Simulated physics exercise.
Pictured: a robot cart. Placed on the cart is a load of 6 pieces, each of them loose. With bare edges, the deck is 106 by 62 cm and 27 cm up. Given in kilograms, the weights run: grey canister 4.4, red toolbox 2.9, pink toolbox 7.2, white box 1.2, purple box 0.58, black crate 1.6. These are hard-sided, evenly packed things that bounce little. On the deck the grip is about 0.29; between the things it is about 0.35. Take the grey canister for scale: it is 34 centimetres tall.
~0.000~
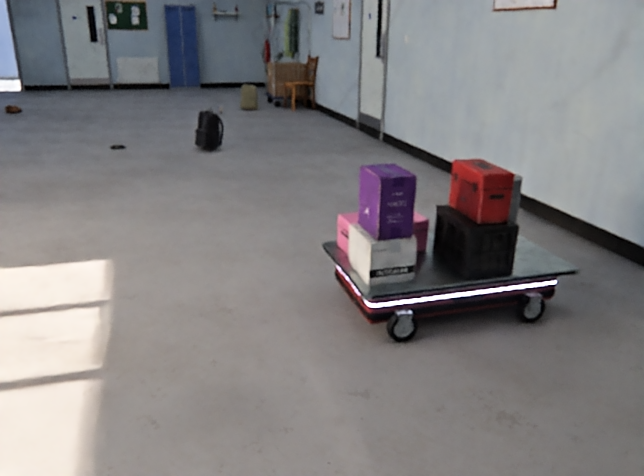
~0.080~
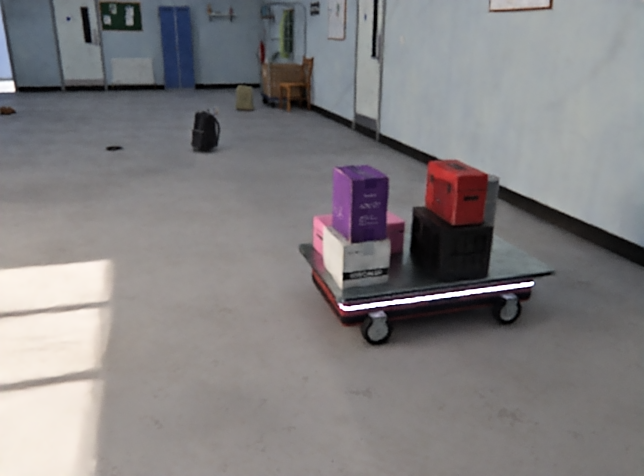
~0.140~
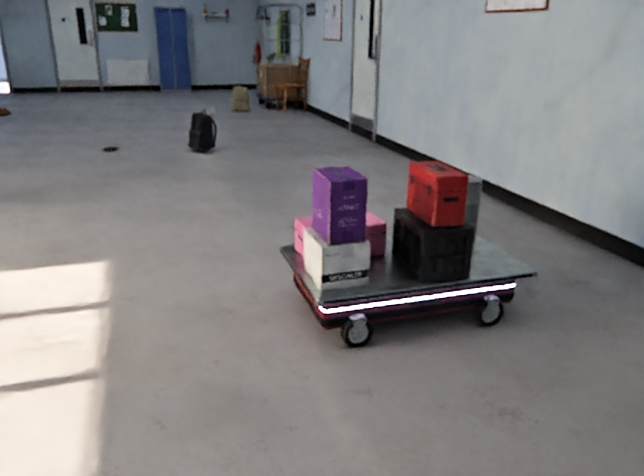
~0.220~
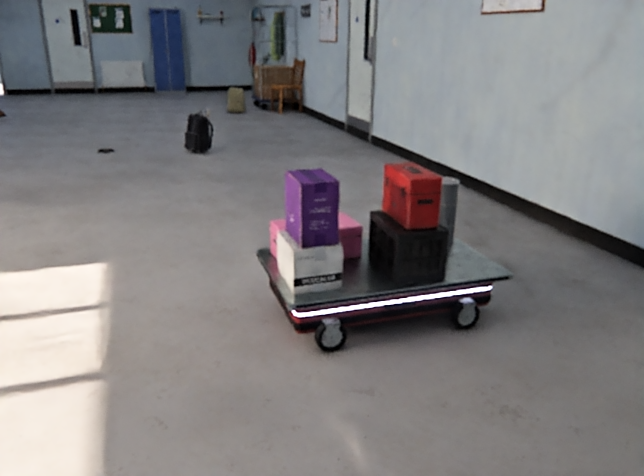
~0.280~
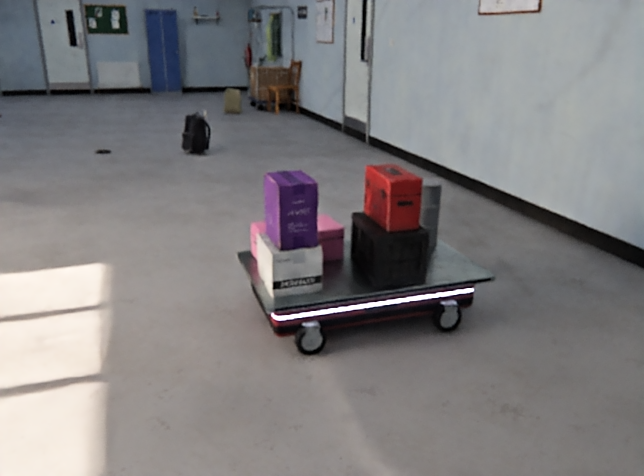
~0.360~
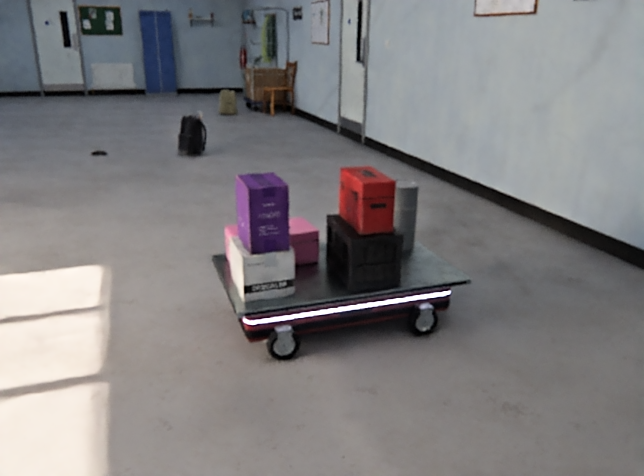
A low, flat cart rolls steadily leftward and slightly nearer across the grey floor of a pale-blue-walled hall, seen from slightly above. On its deck, a purple box sits on a white one with a pink case behind, and to the right a red case tops a black crate beside a grey container. The load rides along without visibly shifting, while the view drifts slightly, sliding the distant backpack and doors a little left.
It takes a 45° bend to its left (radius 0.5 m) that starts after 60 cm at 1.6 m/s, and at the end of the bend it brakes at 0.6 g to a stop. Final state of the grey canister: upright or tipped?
Goes down.
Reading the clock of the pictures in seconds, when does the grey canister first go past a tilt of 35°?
Somewhere about 1.0 s.
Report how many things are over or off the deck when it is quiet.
In all, 4.
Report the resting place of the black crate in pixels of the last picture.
(169, 340).
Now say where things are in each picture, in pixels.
In the first picture, cart has run 0 cm; red toolbox (480, 190).
In the second picture, cart has run 13 cm; white box (356, 254); purple box (359, 203).
In the third picture, cart has run 22 cm; black crate (431, 241); red toolbox (436, 193).
In the fourth picture, cart has run 35 cm; white box (309, 259).
In the fifth picture, cart has run 45 cm; purple box (291, 209); black crate (387, 246).
In the sixth picture, cart has run 58 cm; grey canister (401, 215); red toolbox (366, 199).
By 0.56 s, cart has run 90 cm, turned 17°; purple box 21 cm from its spot; white box 19 cm from its spot; pink toolbox 17 cm from its spot.
By 0.76 s, cart has run 122 cm, turned 44°; pink toolbox, white box and purple box now off the deck; grey canister 12 cm from its spot near (261, 234); red toolbox 21 cm from its spot.
By 0.96 s, cart has run 147 cm, turned 45°; grey canister now off the deck; red toolbox 24 cm from its spot; black crate 18 cm from its spot.
By 1.26 s, cart has run 151 cm, turned 45°, stopped; red toolbox 33 cm from its spot; black crate 27 cm from its spot.
When it is over (3.1 s), off the deck and tipped over, grey canister, white box and purple box; off the deck but upright, pink toolbox; not toppled but over 10 cm from the start, red toolbox and black crate.
